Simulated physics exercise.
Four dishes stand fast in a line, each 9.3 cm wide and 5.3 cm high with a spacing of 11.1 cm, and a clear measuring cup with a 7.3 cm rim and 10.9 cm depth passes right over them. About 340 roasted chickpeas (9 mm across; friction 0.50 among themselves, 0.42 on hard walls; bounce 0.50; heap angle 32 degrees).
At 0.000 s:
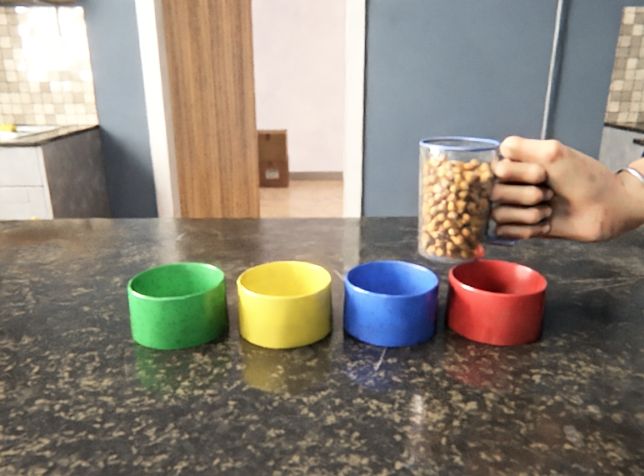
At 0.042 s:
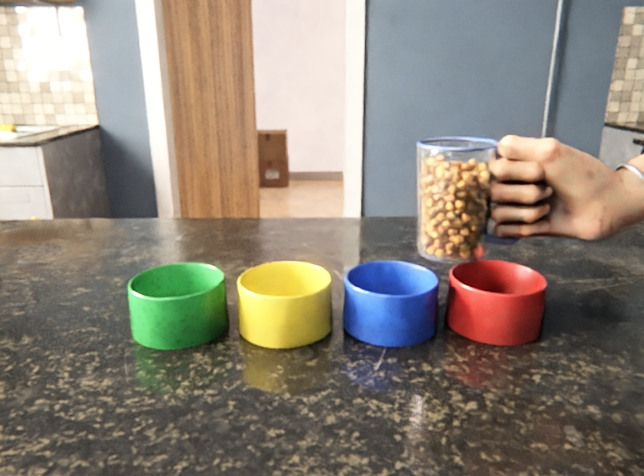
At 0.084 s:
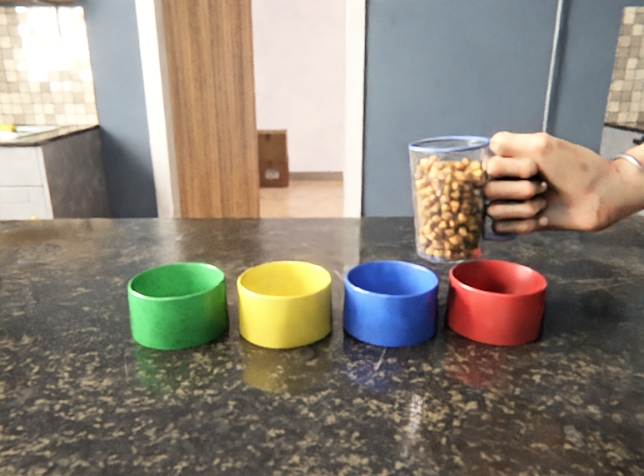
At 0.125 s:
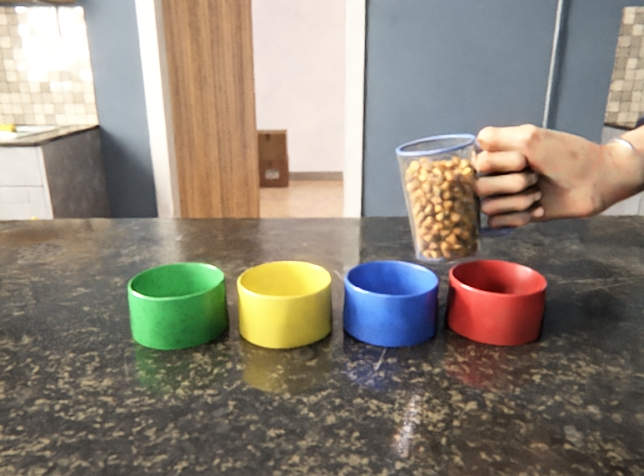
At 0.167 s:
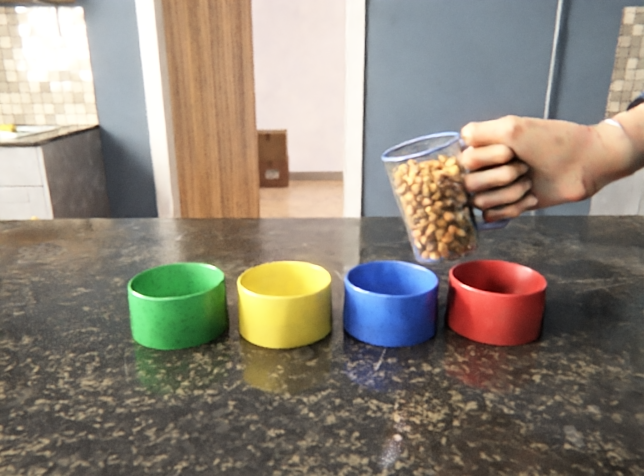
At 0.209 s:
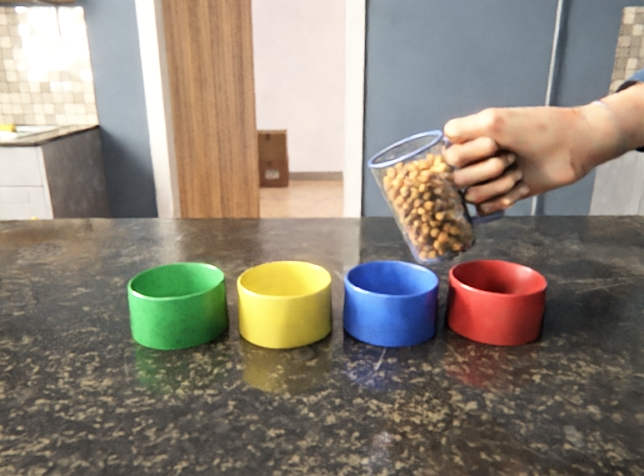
A hand holds a clear cup of roasted chickpeas upright above the right end of a row of green, yellow, blue and red dishes on a dark speckled counter. The hand then shifts a short way left, tilting the cup leftward over the blue dish while the dishes stay still.
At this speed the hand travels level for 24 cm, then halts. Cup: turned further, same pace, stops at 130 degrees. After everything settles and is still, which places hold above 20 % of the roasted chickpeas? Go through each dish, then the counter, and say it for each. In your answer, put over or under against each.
Red - under; blue - under; green - over; yellow - over; counter - over.
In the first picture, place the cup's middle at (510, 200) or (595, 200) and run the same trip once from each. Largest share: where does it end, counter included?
Try 1 - yellow; try 2 - blue.
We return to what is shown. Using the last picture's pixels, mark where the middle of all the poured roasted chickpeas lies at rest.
Est. centre at rest: (210, 317) px.
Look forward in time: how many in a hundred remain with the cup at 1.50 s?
Around 0 in a hundred.
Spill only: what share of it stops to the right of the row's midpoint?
Share: About 0 in a hundred.
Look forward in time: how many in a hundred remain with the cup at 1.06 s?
10 %.
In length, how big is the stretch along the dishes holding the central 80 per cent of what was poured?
That stretch measures near 13 centimetres.
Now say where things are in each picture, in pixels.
Cup at (455, 199), tilt 0 degrees, lip at (422, 144), moved 0.0 cm; middle of the pieces at (458, 208); red dish at (497, 277); blue dish at (391, 278); yellow dish at (285, 279); green dish at (177, 280), in the first picture.
Cup at (454, 199), tilt 1 degrees, lip at (419, 145), moved 0.1 cm; middle of the pieces at (457, 208), in the second picture.
Cup at (449, 199), tilt 5 degrees, lip at (411, 147), moved 0.6 cm; middle of the pieces at (454, 208), in the third picture.
Cup at (442, 199), tilt 11 degrees, lip at (398, 152), moved 1.3 cm; middle of the pieces at (447, 207), in the fourth picture.
Cup at (434, 199), tilt 18 degrees, lip at (384, 158), moved 2.1 cm; middle of the pieces at (440, 207), in the fifth picture.
Cup at (426, 199), tilt 25 degrees, lip at (370, 165), moved 3.0 cm; middle of the pieces at (433, 206); red dish at (497, 277); blue dish at (391, 278); yellow dish at (285, 279); green dish at (177, 280). Its pace works out near 165 degrees a second; the hand travels 20 cm a second, in the sixth picture.
After 0.72 s, tilt 110 degrees; cup holds 95 %, yellow 5 %.
Then, at 1.06 s, tilt 130 degrees; cup holds 10 %, green 30 %, yellow 30 %.
After 1.50 s, tilt 130 degrees; cup holds 0 %, green 45 %, yellow 30 %.
In the end, at 1.8 s, red 0 %, blue 0 %, green 45 %, yellow 30 %, counter 25 %.
